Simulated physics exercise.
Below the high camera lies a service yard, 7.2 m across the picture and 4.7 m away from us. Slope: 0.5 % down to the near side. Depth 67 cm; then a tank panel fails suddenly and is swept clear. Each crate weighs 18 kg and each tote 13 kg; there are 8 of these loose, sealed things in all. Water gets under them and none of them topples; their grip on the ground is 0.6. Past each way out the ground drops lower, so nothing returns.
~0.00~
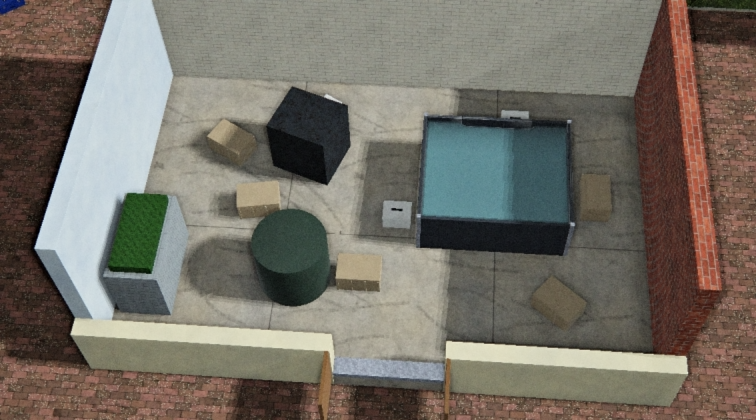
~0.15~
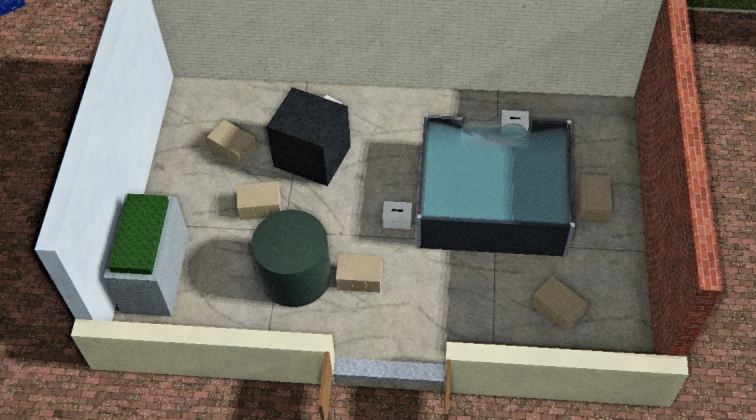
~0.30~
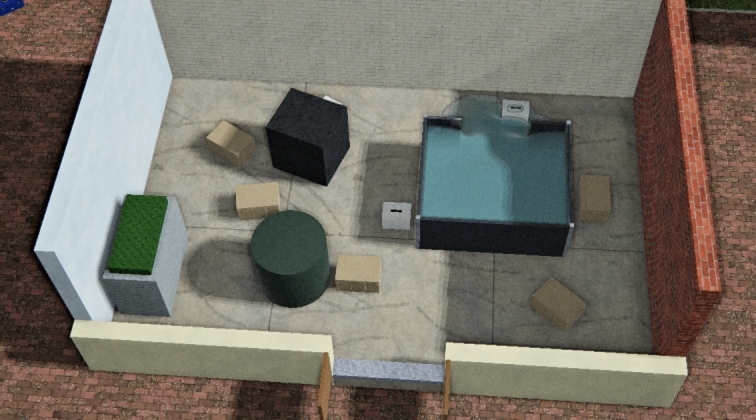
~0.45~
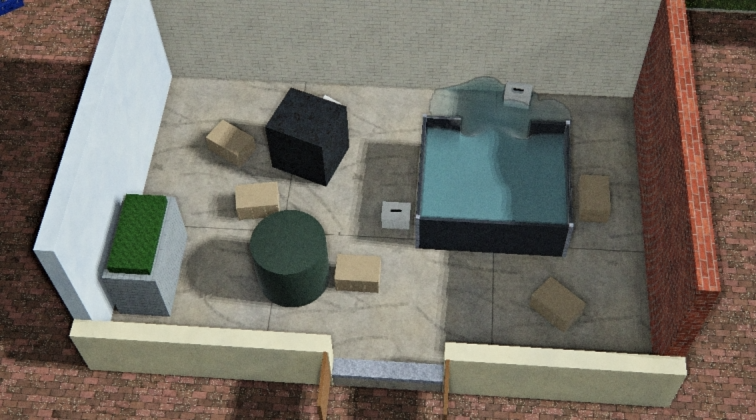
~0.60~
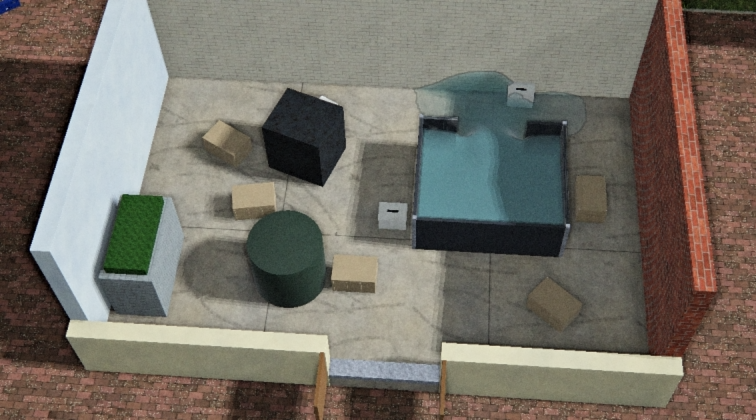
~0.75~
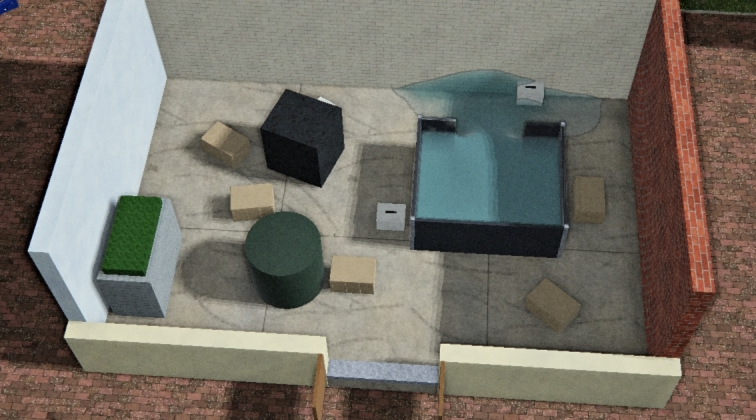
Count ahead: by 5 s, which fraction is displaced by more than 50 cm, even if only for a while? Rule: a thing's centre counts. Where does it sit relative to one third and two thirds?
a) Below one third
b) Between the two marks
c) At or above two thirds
b, between the two marks.
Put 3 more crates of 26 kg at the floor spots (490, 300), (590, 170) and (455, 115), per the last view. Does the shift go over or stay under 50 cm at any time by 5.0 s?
Order as listed: Inside half a metre / beyond half a metre / beyond half a metre.
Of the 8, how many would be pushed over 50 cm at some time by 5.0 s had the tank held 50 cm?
Result: 3.
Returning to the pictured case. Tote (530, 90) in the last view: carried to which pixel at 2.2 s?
About pixel (603, 181).
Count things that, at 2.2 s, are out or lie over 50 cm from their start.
The answer is 2.
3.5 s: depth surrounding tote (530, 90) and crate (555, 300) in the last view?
I'd put it at 10 cm and 3 cm respectively.
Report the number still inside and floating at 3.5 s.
It comes to 1.
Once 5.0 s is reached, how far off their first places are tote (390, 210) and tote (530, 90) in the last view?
Distances: 0 cm; 350 cm.
After 1.1 s 1 of 8 are over 50 cm from their spots; 0 afloat.
After 2.2 s 2 of 8 are over 50 cm from their spots; 0 afloat.
After 3.5 s 3 of 8 are over 50 cm from their spots; 1 afloat.
After 5.0 s 4 of 8 are over 50 cm from their spots, and 4 have been at some point; 2 afloat.
